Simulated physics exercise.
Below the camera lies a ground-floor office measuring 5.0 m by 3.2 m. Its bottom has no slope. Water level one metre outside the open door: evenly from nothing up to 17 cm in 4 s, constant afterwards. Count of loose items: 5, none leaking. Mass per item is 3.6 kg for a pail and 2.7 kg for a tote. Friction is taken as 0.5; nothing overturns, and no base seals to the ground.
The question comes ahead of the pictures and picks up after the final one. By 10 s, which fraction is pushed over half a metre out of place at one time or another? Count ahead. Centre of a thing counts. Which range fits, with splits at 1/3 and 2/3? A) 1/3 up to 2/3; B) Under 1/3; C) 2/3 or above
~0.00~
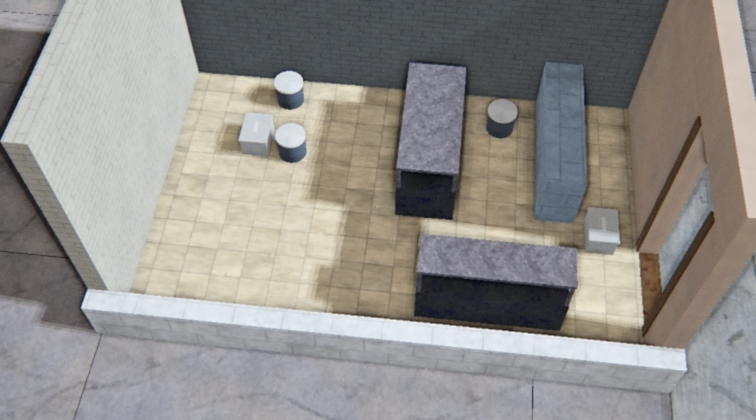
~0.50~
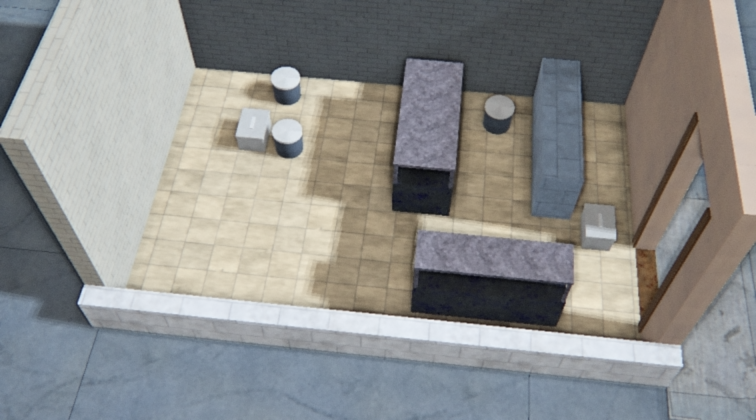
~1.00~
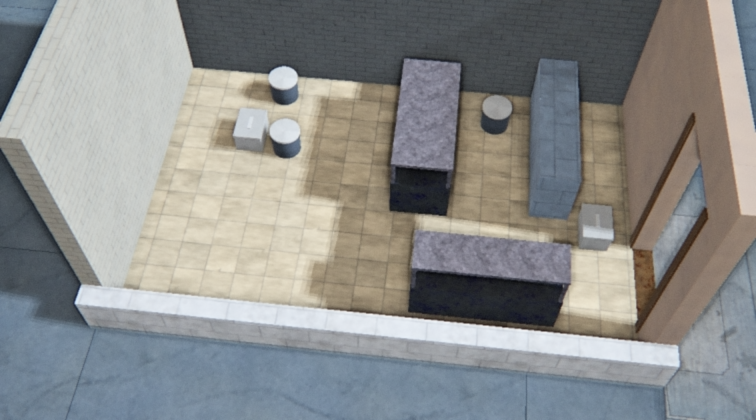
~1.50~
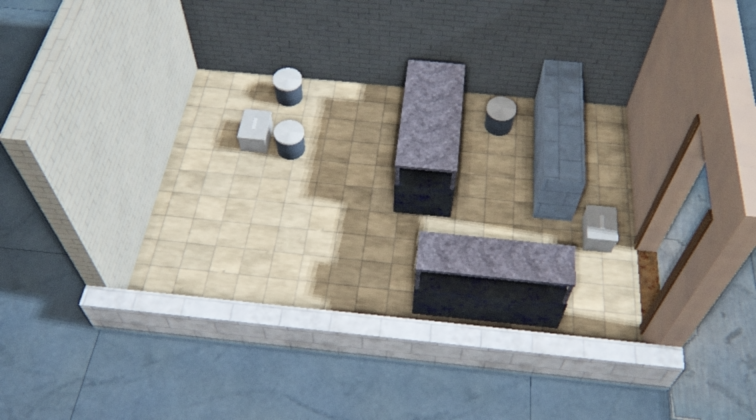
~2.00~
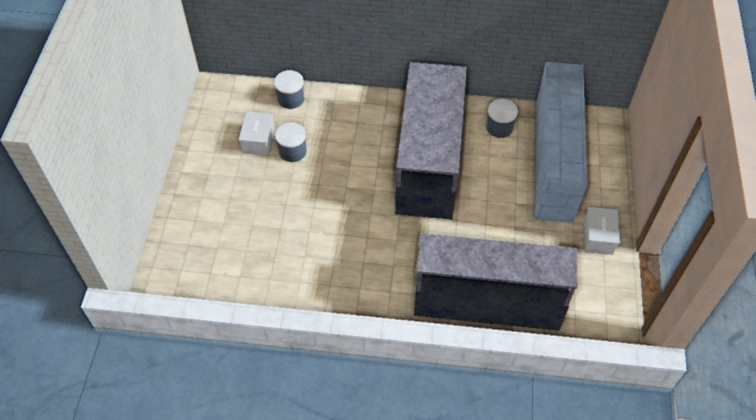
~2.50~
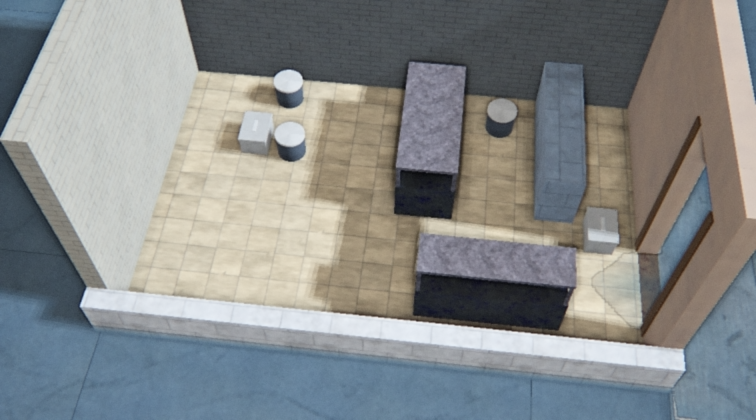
Option B: Under 1/3.
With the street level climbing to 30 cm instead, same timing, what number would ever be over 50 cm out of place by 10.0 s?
5.
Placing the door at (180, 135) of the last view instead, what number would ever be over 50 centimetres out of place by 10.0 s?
Result: 4 of them.
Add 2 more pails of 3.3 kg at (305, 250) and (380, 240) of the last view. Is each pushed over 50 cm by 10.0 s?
Above the limit, then above the limit.
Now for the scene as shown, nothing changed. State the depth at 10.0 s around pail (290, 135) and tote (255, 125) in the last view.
First roughly 2 cm, second roughly 2 cm.
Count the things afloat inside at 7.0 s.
0.
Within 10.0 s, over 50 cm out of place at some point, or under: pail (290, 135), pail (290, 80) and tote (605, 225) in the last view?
One by one: Below; below; above.
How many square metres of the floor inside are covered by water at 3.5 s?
Wet area: Approx. 1.5 m2.
After 3.5 s 0 of 5 are over 50 cm from their spots; 0 afloat.
After 4.5 s 0 of 5 are over 50 cm from their spots; 0 afloat.
After 7.0 s 0 of 5 are over 50 cm from their spots; 0 afloat.
After 10.0 s 1 of 5 are over 50 cm from their spots, and 1 have been at some point; 2 afloat.
